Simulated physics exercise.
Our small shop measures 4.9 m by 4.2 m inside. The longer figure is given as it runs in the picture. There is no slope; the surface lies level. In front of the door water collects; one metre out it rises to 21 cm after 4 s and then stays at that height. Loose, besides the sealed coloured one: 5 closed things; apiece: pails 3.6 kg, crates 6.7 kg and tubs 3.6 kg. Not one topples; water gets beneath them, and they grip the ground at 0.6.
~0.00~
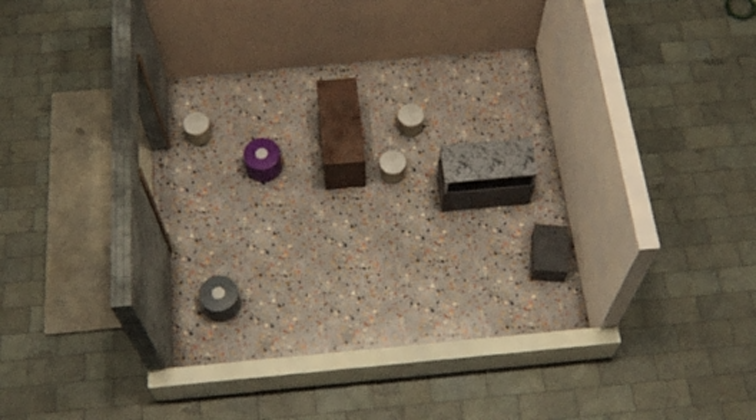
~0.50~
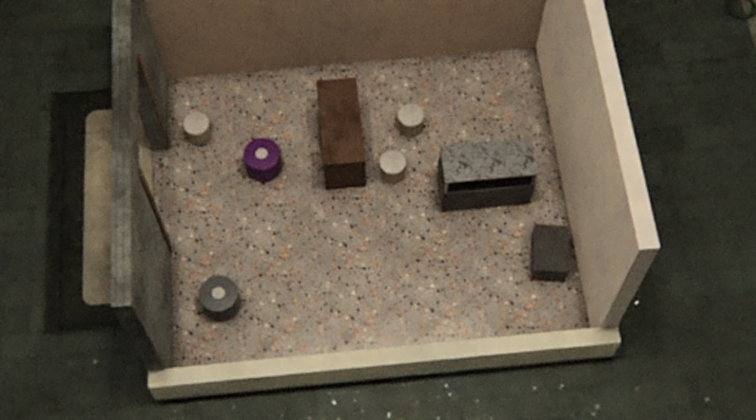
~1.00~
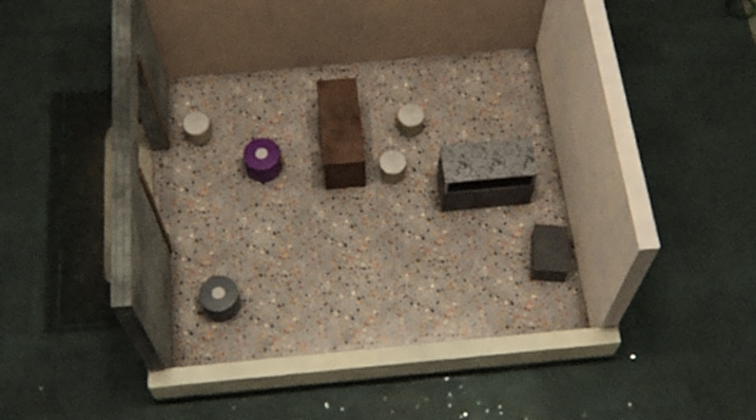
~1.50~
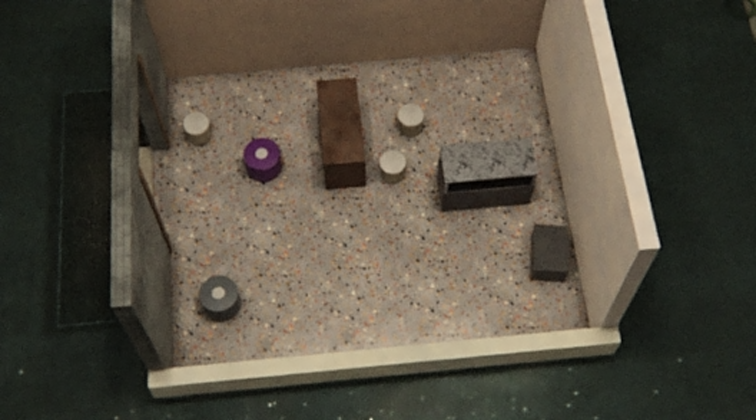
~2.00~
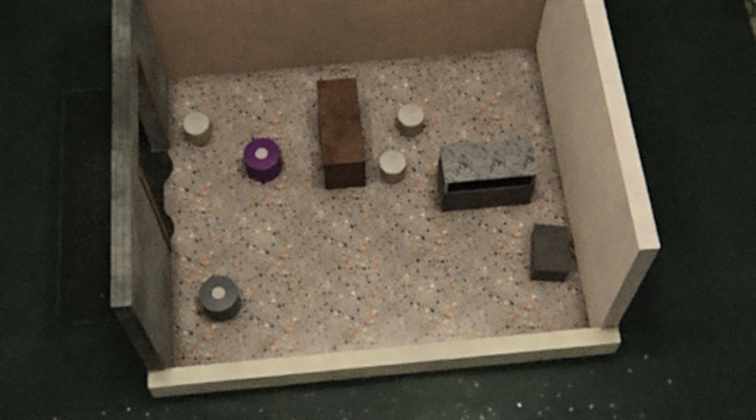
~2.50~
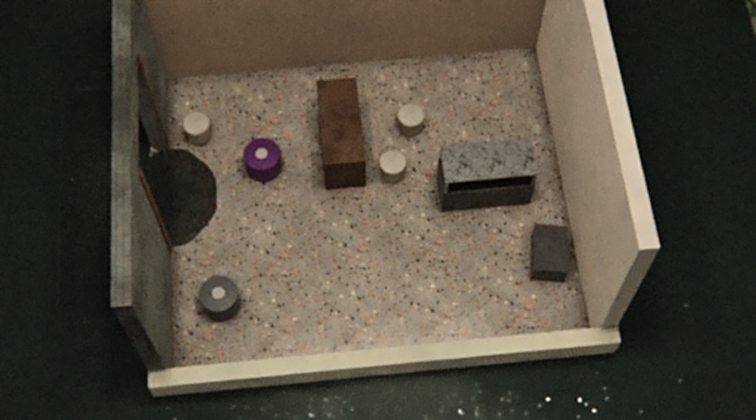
At the start, a small open-topped room with a purple tub, crates and other objects stands on dry, paved ground. The ground outside then turns dark, and the pale slab by the left doorway darkens too. Lastly, a dark patch of water spreads inside through the doorway, while the objects stay still.
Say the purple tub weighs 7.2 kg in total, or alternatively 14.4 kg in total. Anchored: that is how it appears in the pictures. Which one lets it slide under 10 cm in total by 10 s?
The one that works is none of the two.
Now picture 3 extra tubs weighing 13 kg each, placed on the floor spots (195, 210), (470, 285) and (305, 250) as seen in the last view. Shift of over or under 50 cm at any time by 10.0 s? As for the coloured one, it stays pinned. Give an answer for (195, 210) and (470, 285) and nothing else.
The first is further, the second not as far.
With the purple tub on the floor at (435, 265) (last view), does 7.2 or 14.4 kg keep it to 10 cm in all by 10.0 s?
Result: Heavy passes, light fails.
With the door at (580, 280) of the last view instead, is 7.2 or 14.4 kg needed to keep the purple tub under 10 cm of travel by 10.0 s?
Note: Only the heavier mass keeps it.
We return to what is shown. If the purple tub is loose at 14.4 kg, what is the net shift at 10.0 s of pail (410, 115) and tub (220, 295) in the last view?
Shifts: 0 cm / 0 cm.
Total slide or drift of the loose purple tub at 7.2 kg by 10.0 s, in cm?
It would cover some 400 cm all told.
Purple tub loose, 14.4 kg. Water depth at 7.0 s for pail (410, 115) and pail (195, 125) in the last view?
3 and 3 cm.
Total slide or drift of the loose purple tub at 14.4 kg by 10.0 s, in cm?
Roughly 200 centimetres altogether.
After 3.5 s the purple tub would be 6 cm from its start with 7.2 kg and 0 cm from its start with 14.4 kg; 4 cm of water round it then.
After 4.5 s the purple tub would be 55 cm from its start with 7.2 kg and 15 cm from its start with 14.4 kg; 5 cm of water round it then.
After 7.0 s the purple tub would be 118 cm from its start with 7.2 kg and 65 cm from its start with 14.4 kg; 12 cm of water round it then.
After 10.0 s the purple tub would be 69 cm from its start with 7.2 kg and 120 cm from its start with 14.4 kg; 8 cm of water round it then.
